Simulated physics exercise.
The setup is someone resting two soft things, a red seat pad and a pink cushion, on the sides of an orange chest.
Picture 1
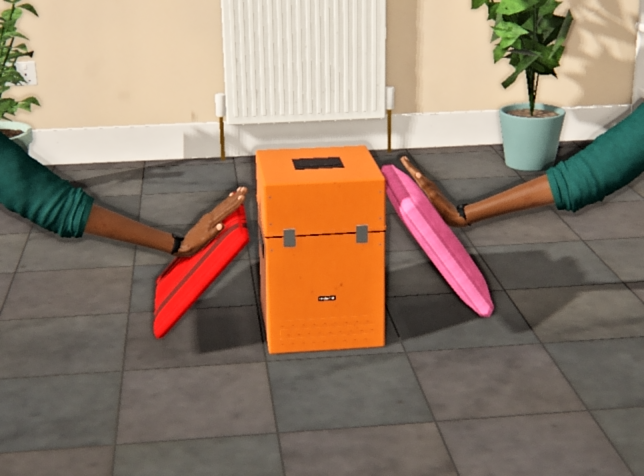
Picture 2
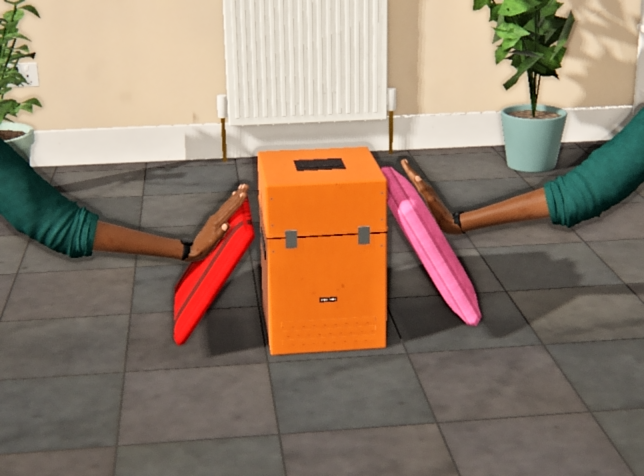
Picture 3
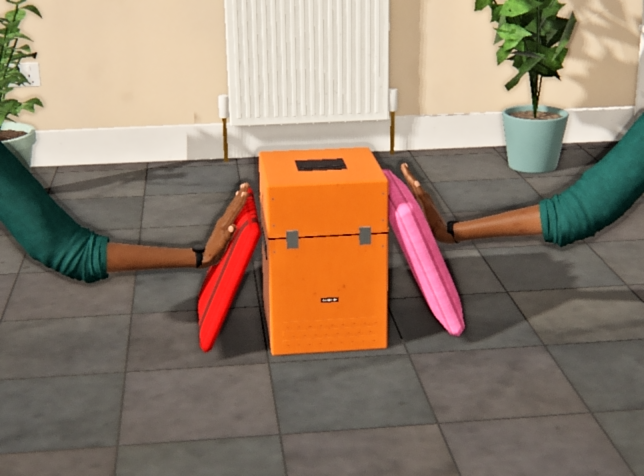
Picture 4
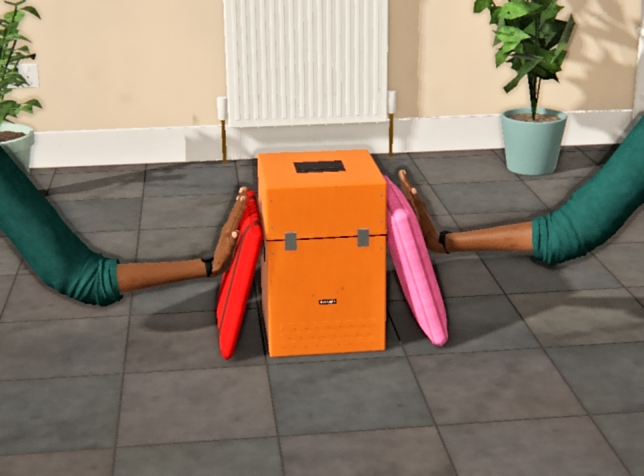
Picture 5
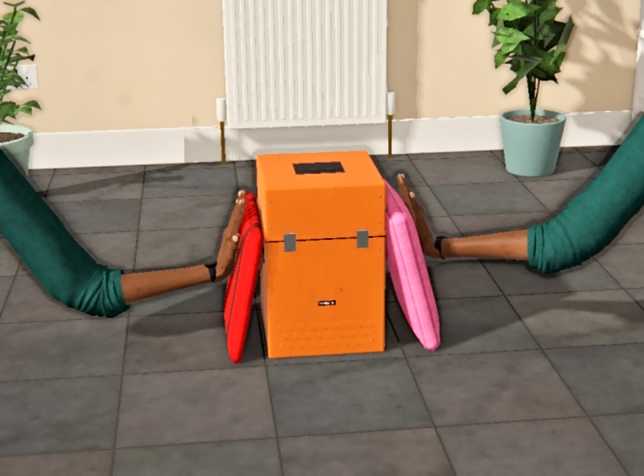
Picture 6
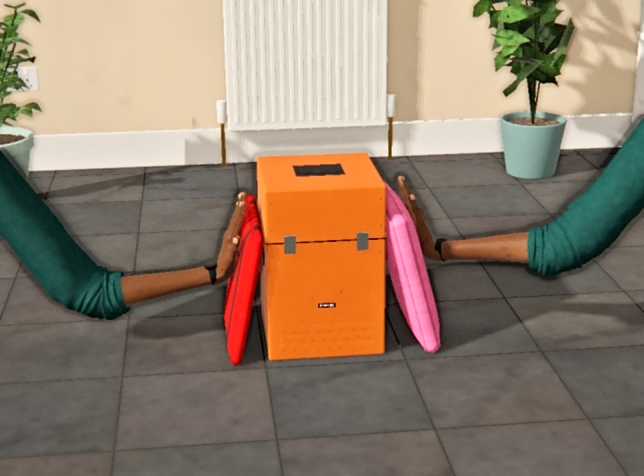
Two hands pressing a red seat pad and a pink cushion against an orange chest, both leaning pieces swinging inward to near upright.
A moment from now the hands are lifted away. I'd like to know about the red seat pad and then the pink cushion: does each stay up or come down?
I'd say the red seat pad stays up, the pink cushion stays up.
Then, 0.16 s after the last picture, seat pad leaning near (244, 277); cushion leaning near (404, 264).
At rest, seat pad leaning near (244, 277); cushion leaning near (404, 264). The red seat pad keeps leaning and the pink cushion holds its lean.
